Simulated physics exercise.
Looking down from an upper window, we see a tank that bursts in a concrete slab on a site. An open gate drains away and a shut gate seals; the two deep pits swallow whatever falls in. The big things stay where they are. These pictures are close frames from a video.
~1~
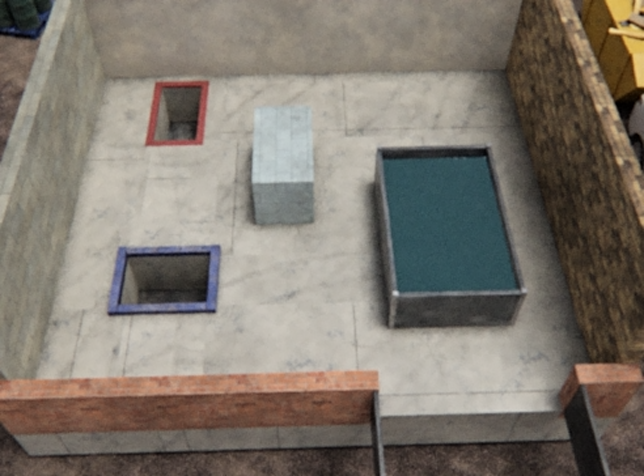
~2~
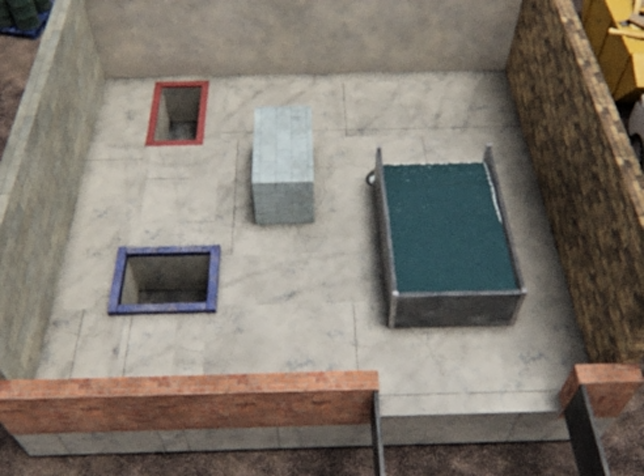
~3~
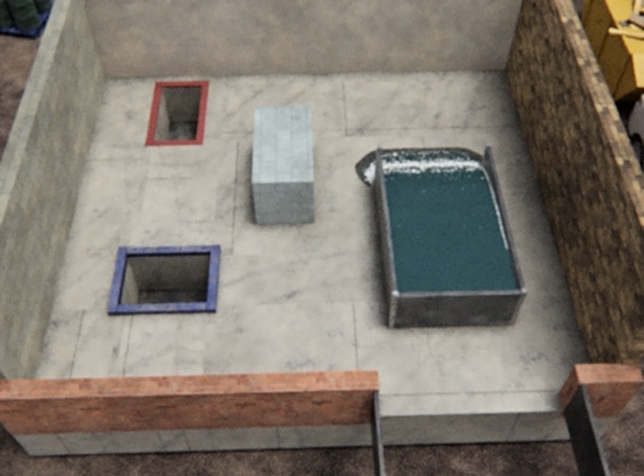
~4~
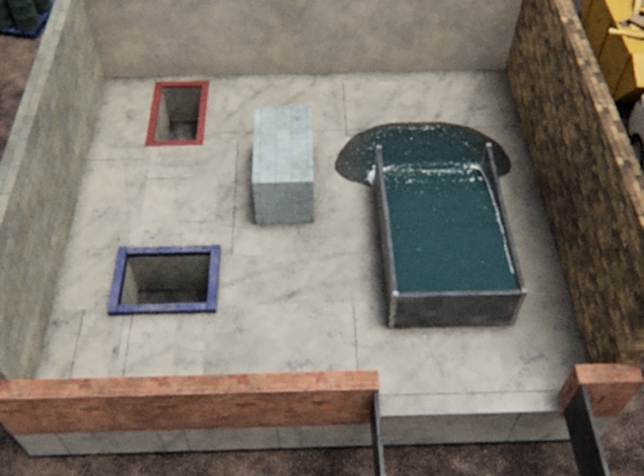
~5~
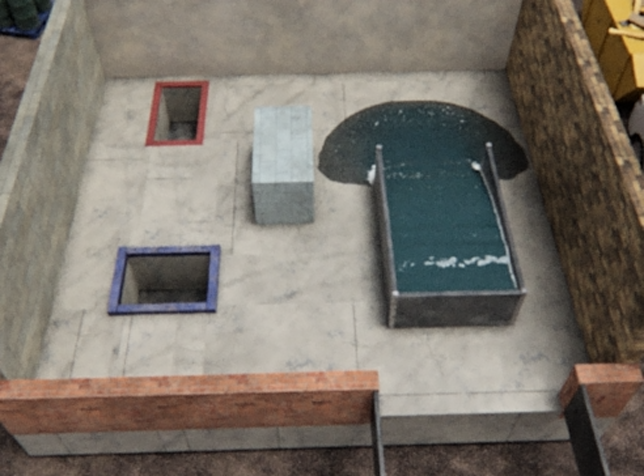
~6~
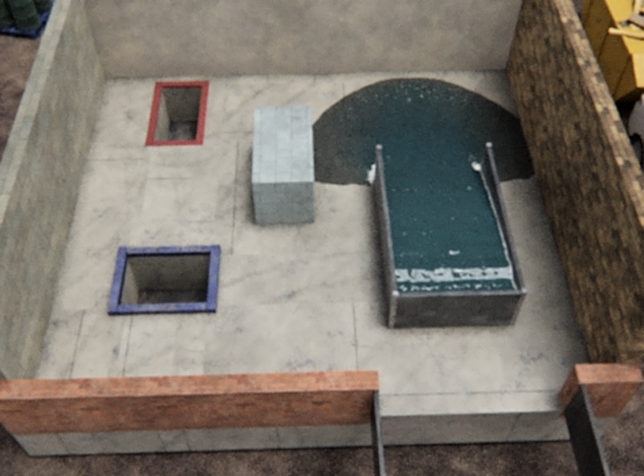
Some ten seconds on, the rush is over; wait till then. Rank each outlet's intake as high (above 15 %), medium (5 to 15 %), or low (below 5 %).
Intake: The gate is medium; the blue pit is low; the red pit is high.
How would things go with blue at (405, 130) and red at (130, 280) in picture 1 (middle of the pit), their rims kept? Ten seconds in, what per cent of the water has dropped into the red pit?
Red: 6 %.
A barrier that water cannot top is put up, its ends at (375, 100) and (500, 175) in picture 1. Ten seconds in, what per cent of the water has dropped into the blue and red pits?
Approximate split, blue: 0 in a hundred; red: 50 in a hundred.
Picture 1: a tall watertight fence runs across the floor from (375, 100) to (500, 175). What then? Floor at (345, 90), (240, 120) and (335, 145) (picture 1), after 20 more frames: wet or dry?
In the order you listed them: Soaked, soaked, soaked.
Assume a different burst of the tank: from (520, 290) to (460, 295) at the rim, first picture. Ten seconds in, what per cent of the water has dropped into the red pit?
That would be red at 0 percent.
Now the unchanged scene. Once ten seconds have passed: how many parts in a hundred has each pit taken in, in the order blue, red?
Shares, in order: 0 % and 38 %.
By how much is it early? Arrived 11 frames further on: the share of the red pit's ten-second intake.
By then roughly 0 percent of the ten-second total is in.
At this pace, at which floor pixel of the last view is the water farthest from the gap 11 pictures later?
My guess is roughly (179, 80).
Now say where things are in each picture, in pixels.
In the first frame, the open tank at (445, 218) is whole and still.
In the second frame, the front is at (370, 182), out from the gap on the open tank's far side.
In the third frame, the front is at (364, 163), out from the gap on the open tank's far side.
In the fourth frame, water pours out on the open tank's far side and has run to (355, 141).
In the fifth frame, the front is at (387, 106), out from the gap on the open tank's far side.
In the sixth frame, the front is at (391, 82), out from the gap on the open tank's far side.
A moment on, water covers 25 % of the floor; the gate 0 %, the blue pit 0 %, the red pit 0 %.
Next, water covers 30 % of the floor; the gate 0 %, the blue pit 0 %, the red pit 0 %.
Then, water covers 35 % of the floor; the gate 0 %, the blue pit 0 %, the red pit 8 %.
Later, water covers 60 % of the floor; the gate 1 %, the blue pit 0 %, the red pit 24 %.
In the end, water covers 85 % of the floor; the gate 7 %, the blue pit 0 %, the red pit 38 %.
